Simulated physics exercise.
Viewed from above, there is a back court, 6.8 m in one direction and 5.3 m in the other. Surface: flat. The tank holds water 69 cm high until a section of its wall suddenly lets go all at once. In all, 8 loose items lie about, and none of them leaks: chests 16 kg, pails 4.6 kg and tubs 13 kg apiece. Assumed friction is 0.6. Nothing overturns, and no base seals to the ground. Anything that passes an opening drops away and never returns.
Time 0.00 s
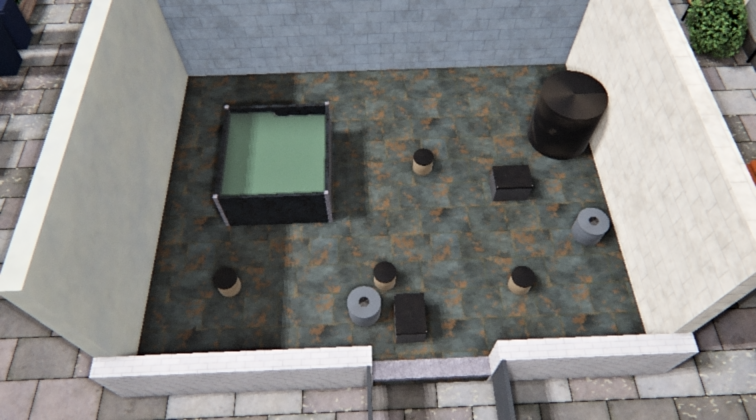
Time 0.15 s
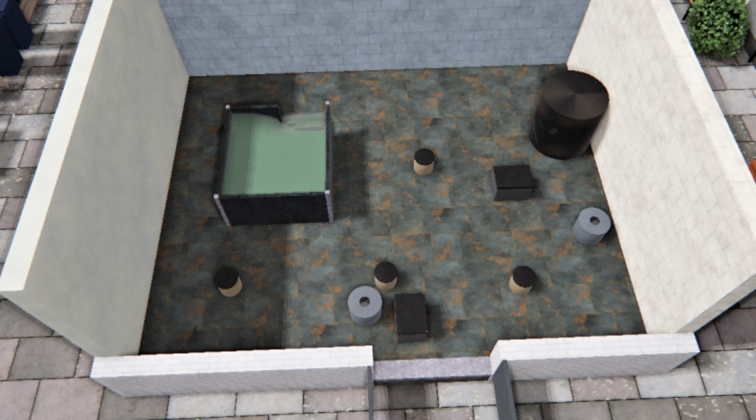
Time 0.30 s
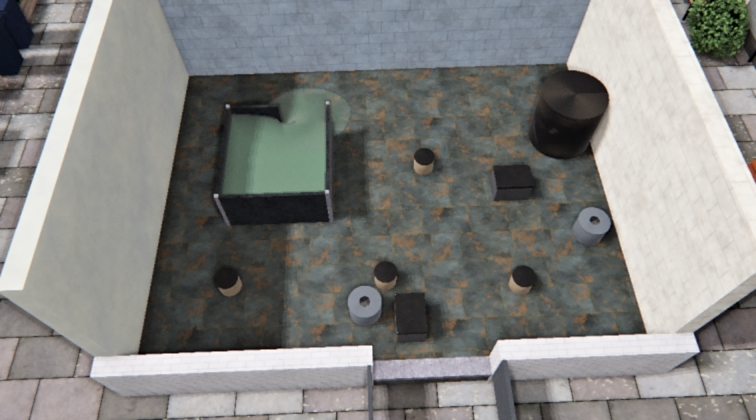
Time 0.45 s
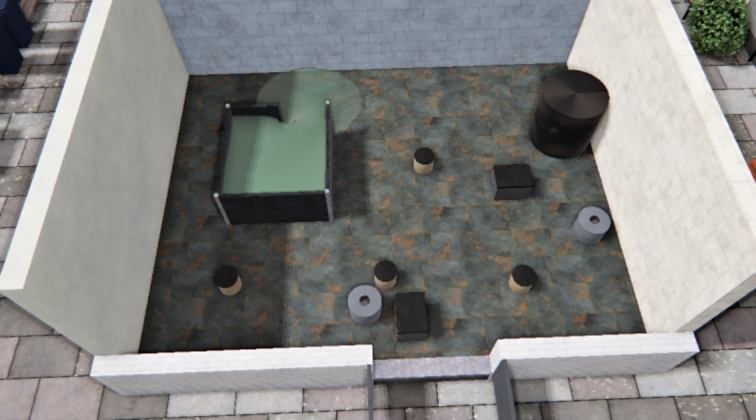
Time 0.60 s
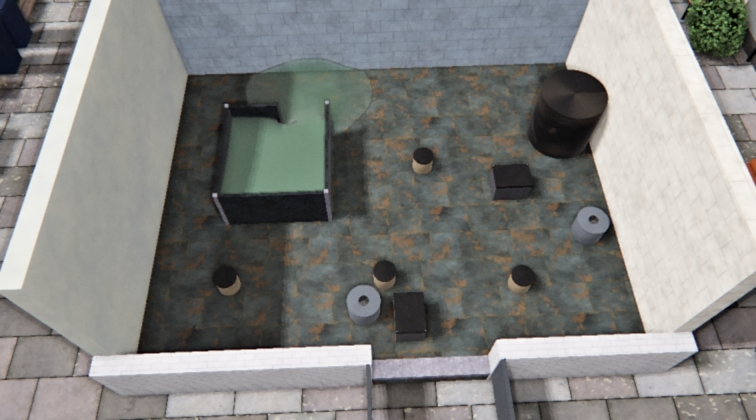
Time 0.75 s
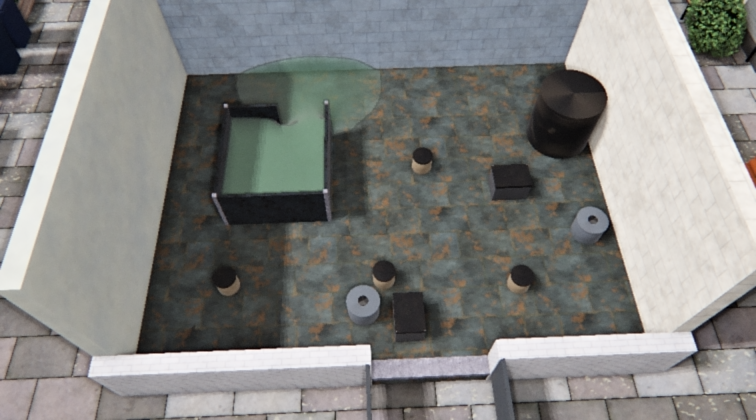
The video shows a walled court from above, with small objects scattered about, as greenish water in a dark-sided tank passes through a gap at its back right corner and spreads across the floor behind, while the objects stay put.
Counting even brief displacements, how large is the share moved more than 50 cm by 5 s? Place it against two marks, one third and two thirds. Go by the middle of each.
Short of one third.
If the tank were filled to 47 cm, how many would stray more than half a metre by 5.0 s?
Then it comes to 0.
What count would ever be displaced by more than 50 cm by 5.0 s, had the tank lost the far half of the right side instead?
Then 3.
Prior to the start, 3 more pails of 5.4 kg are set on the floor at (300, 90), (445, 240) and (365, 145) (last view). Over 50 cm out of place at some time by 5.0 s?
First goes beyond, second stays inside, third stays inside.
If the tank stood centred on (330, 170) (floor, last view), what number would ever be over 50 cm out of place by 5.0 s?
0.
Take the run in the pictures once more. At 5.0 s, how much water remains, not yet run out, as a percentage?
Somewhere near 100 percent, give or take.
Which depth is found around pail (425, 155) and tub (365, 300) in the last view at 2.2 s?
Depths: Near 0 cm, then near 0 cm.
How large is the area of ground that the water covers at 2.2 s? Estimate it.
That flooded area is roughly 12 m2.
After 1.1 s 0 of 8 are over 50 cm from their spots; 0 afloat.
After 2.2 s 0 of 8 are over 50 cm from their spots; 0 afloat.
After 3.5 s 0 of 8 are over 50 cm from their spots; 0 afloat.
After 5.0 s 0 of 8 are over 50 cm from their spots, and 0 have been at some point; 0 afloat.
